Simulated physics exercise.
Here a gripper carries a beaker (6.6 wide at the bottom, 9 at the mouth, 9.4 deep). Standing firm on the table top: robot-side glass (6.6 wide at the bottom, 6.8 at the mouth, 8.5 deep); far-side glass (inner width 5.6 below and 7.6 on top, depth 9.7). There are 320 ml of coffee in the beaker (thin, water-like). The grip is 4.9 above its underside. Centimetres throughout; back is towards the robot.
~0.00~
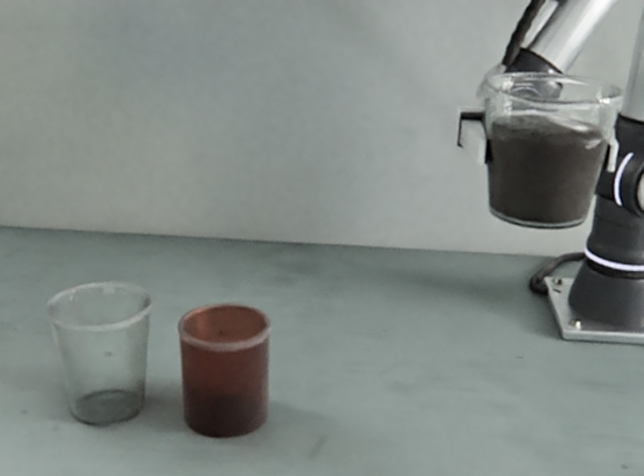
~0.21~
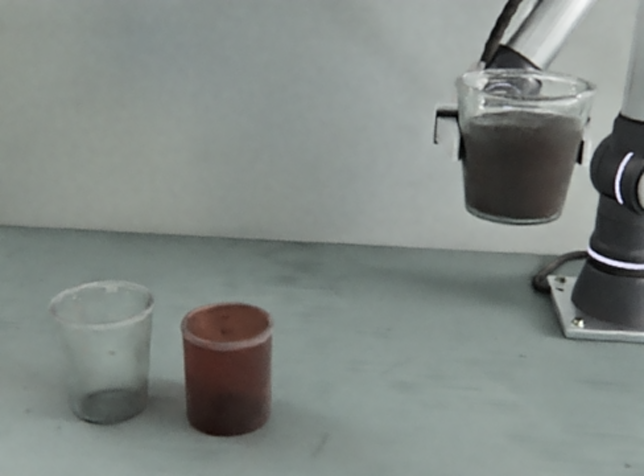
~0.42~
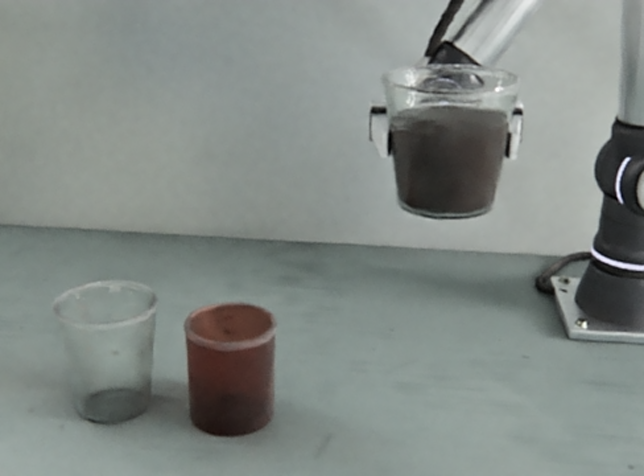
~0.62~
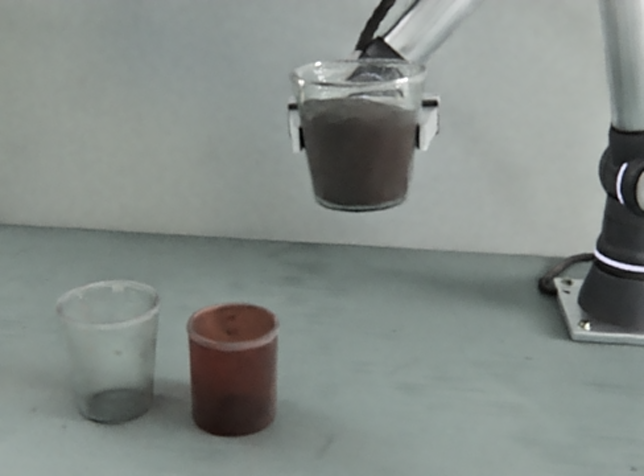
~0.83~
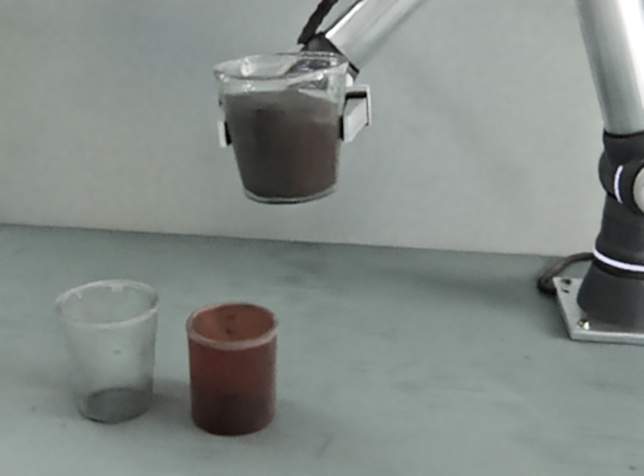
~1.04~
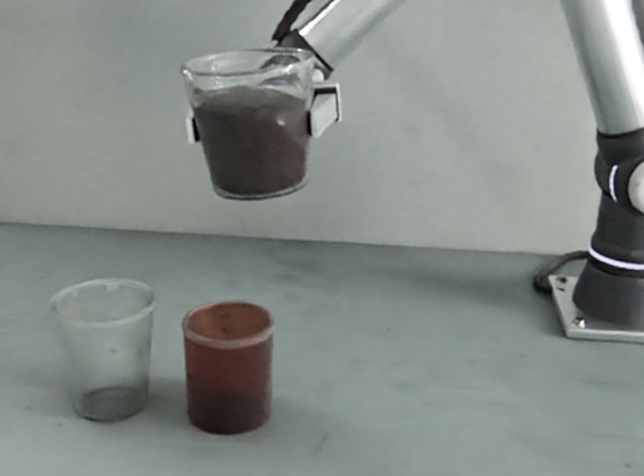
On a grey-green table top, a robot arm carries a clear beaker of dark liquid from right to left, tilting it slightly as it nears the space above a clear glass and a reddish-brown glass standing side by side.
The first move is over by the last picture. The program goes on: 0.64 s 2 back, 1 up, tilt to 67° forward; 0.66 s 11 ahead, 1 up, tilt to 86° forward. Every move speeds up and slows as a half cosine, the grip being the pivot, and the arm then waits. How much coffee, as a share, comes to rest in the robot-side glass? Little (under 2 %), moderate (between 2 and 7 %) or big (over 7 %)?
Share in the robot-side glass: Little (under 2 %).
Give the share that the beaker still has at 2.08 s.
About 45 %.
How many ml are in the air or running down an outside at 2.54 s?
Some 30 ml.
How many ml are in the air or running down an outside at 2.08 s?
Some 50 ml.
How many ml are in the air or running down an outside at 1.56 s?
Some 25 ml.
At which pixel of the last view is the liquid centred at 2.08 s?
Near (135, 229).
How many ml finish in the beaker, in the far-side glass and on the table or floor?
About 0, 100, 210 ml.
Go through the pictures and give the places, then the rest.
In the first frame, beaker middle at (544, 153), level; upper third of the coffee around (547, 131), from x 490 to 605, top at y 110; 315 ml in the beaker.
In the second frame, beaker middle at (518, 150), level; upper third of the coffee around (526, 126), from x 465 to 580, top at y 105.
In the third frame, beaker middle at (448, 144), tilted 2° forward; upper third of the coffee around (451, 120), from x 395 to 505, top at y 100.
In the fourth frame, beaker middle at (360, 137), tilted 4° forward; upper third of the coffee around (356, 113), from x 300 to 415, top at y 90.
In the fifth frame, beaker middle at (286, 130), tilted 5° forward; upper third of the coffee around (281, 106), from x 225 to 335, top at y 85.
In the sixth frame, beaker middle at (255, 126), tilted 6° forward; upper third of the coffee around (248, 102), from x 195 to 305, top at y 80; 315 ml in the beaker.
By 1.56 s, tilted 62° forward, liquid up to 28 above the table; 290 ml in the beaker, 25 ml in the air or running down outside.
By 2.08 s, tilted 80° forward, liquid up to 66 above the table; 145 ml in the beaker, 105 ml in the far-side glass, 10 ml on the table or floor, 50 ml in the air or running down outside.
By 2.54 s, tilted 86° forward, liquid up to 25 above the table; 170 ml on the table or floor, 100 ml in the far-side glass, 15 ml in the beaker, 30 ml in the air or running down outside.
By 3.34 s, tilted 86° forward, liquid up to 4 above the table; 215 ml on the table or floor, 100 ml in the far-side glass.
Final state, 215 ml on the table or floor, 100 ml in the far-side glass. That is 0 % in the robot-side glass.
